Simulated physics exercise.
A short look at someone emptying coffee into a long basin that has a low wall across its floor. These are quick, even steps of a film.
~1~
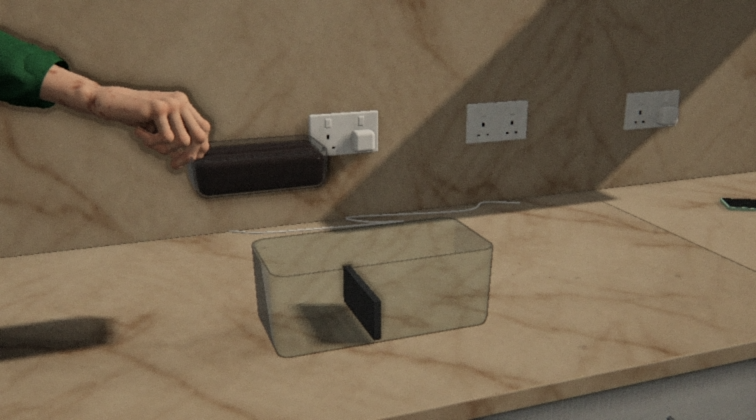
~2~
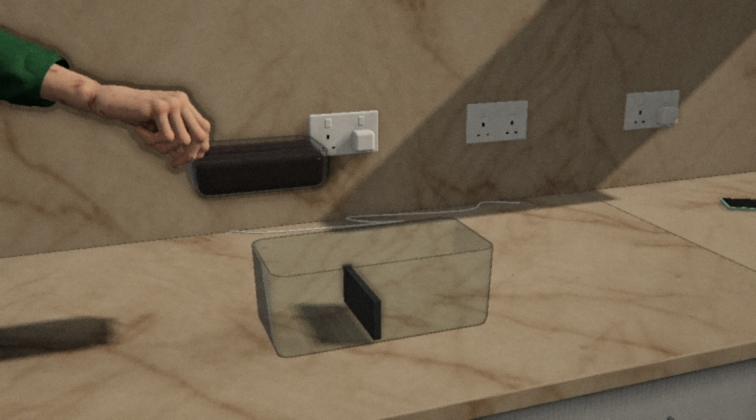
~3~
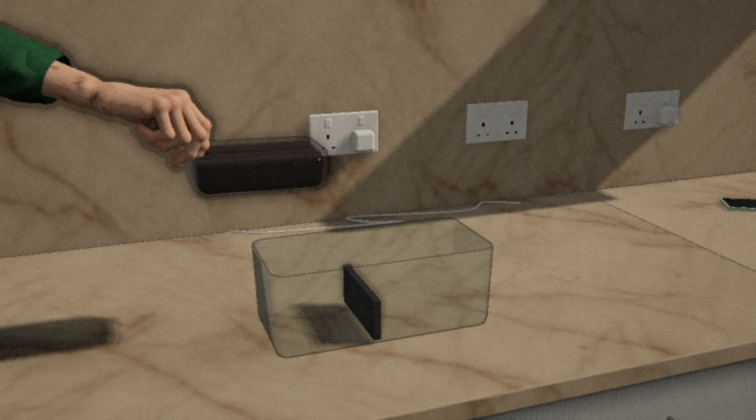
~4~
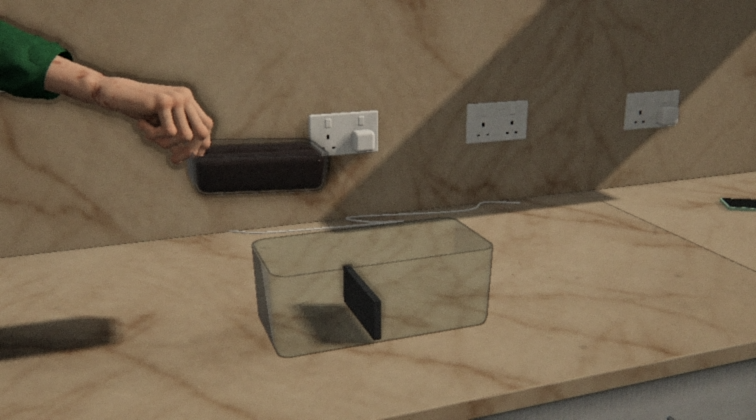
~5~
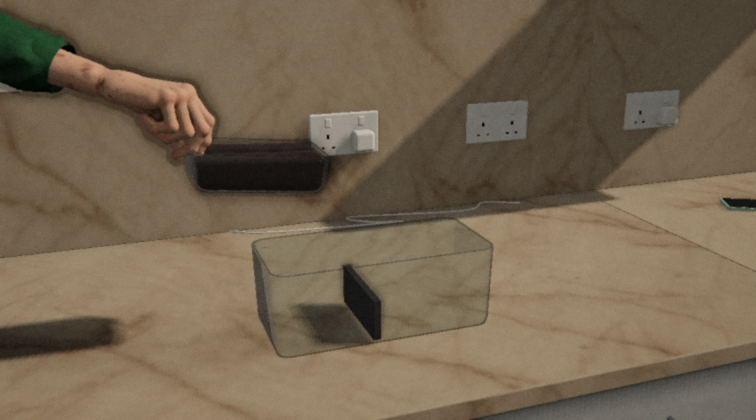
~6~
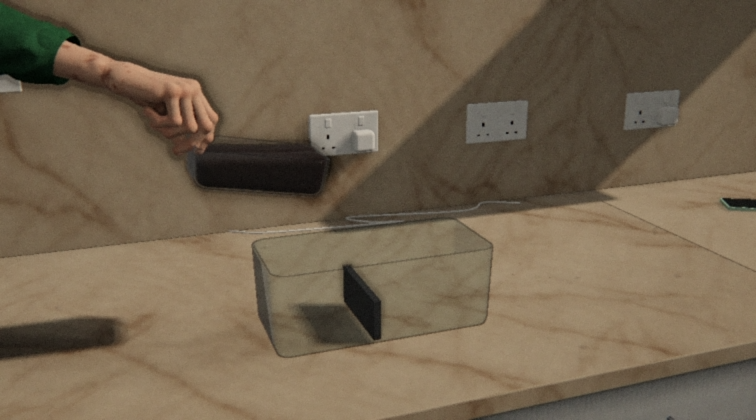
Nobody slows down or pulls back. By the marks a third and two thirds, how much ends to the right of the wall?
The share right of the wall is between a third and two thirds.
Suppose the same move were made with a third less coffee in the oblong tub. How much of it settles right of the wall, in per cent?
Near 40 %.
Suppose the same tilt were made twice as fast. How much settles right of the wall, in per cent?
Roughly 40 in a hundred.
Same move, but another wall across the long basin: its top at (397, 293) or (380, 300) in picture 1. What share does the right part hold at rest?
Near 5 % and 40 %.
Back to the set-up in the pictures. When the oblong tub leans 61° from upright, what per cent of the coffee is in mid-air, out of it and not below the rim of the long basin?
Some 45 per cent.
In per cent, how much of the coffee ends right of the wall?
It comes to 60 per cent or so.
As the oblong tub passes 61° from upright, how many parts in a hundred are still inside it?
About 20 per cent.
A moment on, the oblong tub is tipped part way and 20 per cent is still to pour, 6 is left of the wall and 30 right of it.
Next, the oblong tub is tipped on its side and 4 per cent is still to pour, 28 is left of the wall and 59 right of it.
Then the oblong tub is tipped right over and 0 per cent is still to pour, 35 is left of the wall and 59 right of it.
Later the oblong tub is tipped right over and 0 per cent is still to pour, 35 is left of the wall and 59 right of it.
At rest 35 per cent lies left of the wall, 59 right of it and 6 outside.
